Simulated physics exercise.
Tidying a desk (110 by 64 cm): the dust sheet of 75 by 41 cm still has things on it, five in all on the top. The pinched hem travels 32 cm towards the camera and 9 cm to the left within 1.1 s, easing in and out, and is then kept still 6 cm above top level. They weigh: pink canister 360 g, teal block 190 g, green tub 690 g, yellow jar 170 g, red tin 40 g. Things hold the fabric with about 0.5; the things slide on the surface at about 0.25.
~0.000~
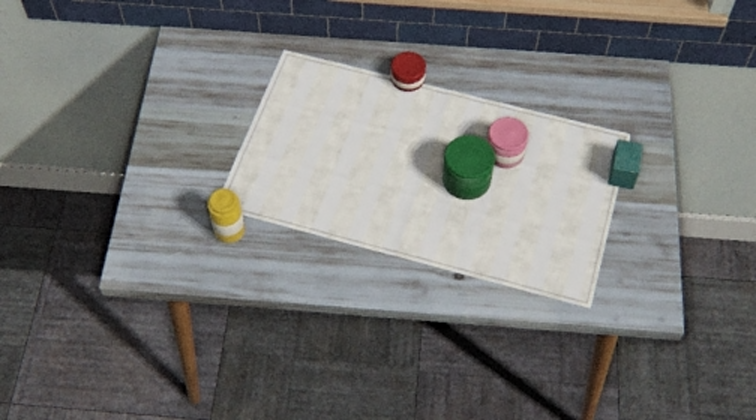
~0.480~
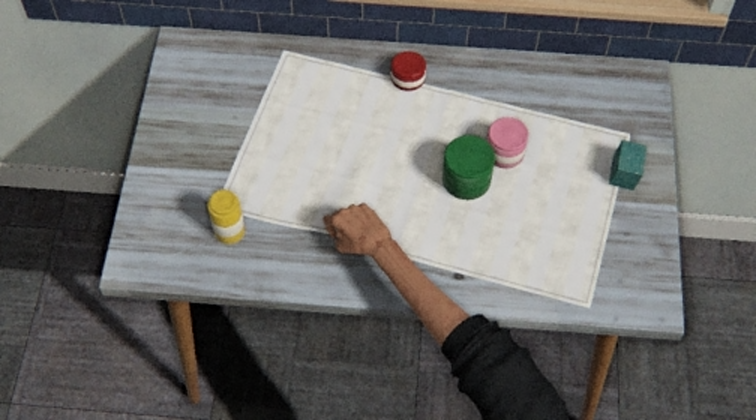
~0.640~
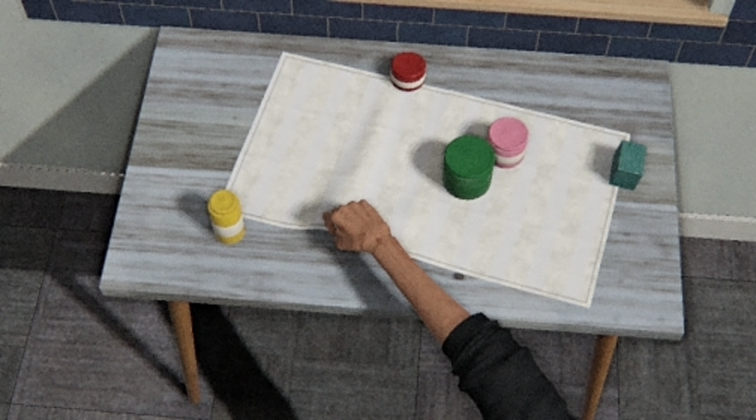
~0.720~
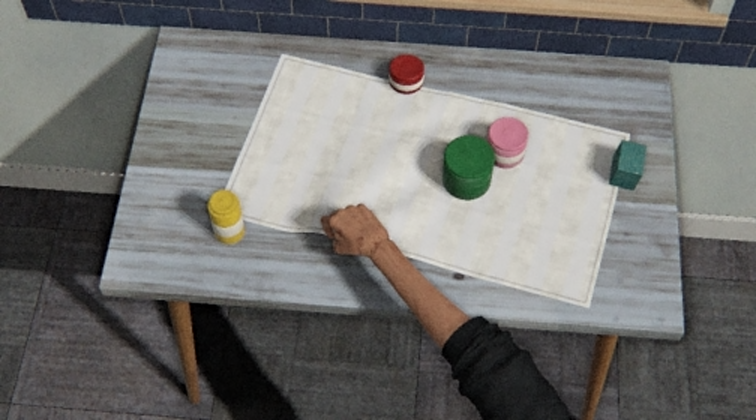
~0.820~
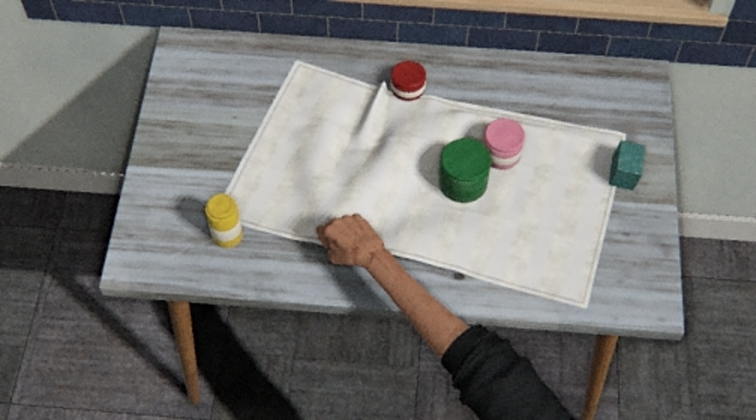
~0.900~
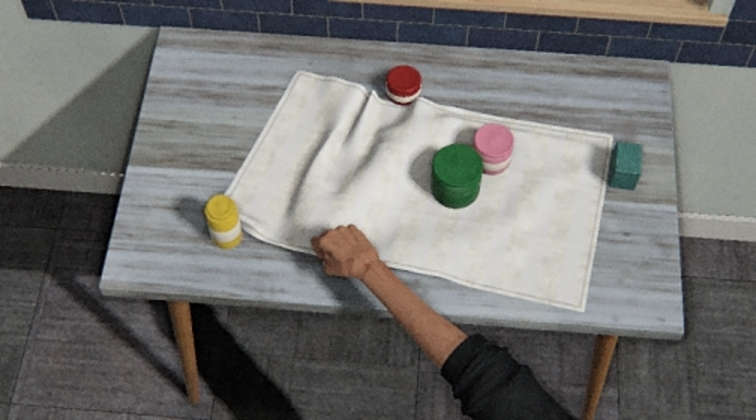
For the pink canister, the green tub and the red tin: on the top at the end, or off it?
The pink canister stays on, the green tub remains up there, the red tin remains up there.
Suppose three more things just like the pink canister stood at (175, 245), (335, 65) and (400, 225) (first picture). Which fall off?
In that order: Stays up, remains, goes over.
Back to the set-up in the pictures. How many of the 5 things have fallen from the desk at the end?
0 of them.
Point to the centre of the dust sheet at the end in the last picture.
Near (323, 284).
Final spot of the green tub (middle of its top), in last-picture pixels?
At about (366, 255).
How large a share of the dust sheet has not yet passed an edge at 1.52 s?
Some 70 per cent of it.
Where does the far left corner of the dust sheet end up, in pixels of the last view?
Around (269, 184).
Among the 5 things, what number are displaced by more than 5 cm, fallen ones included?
I count 2.
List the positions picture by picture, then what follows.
In the first frame, pink canister (509, 133); green tub (470, 155); red tin (408, 65); dust sheet corners (284, 51) (630, 135) (590, 308).
In the second frame, teal block (631, 157); dust sheet corners (284, 51) (630, 135); grip (336, 236).
In the third frame, dust sheet corners (283, 52) (630, 135); grip (335, 233).
In the fourth frame, red tin (407, 67); dust sheet corners (282, 54) (629, 135); grip (333, 237).
In the fifth frame, green tub (466, 158); pink canister (505, 134); yellow jar (221, 205); dust sheet corners (296, 61) (625, 135); grip (329, 246).
In the sixth frame, pink canister (494, 139); green tub (458, 164); red tin (404, 78); dust sheet corners (298, 71) (612, 136) (583, 312); grip (323, 257).
At 1.1 s, 100 % of the dust sheet is still over the top; pink canister 11 cm off its start, green tub 11 cm off its start, red tin 5 cm off its start.
At 1.3 s, 85 % of the dust sheet is still over the top; pink canister 21 cm off its start, green tub 20 cm off its start, red tin 5 cm off its start.
At 1.5 s, 70 % of the dust sheet is still over the top; pink canister 29 cm off its start at (396, 214), green tub 28 cm off its start at (372, 247), red tin 5 cm off its start at (398, 81).
At 1.7 s, 65 % of the dust sheet is still over the top; pink canister 31 cm off its start, green tub 30 cm off its start, red tin 5 cm off its start.
At 3.3 s, 65 % of the dust sheet is still over the top; pink canister 31 cm off its start at (389, 221), green tub 30 cm off its start at (366, 255), red tin 5 cm off its start at (398, 81), yellow jar 1 cm off its start at (220, 207).
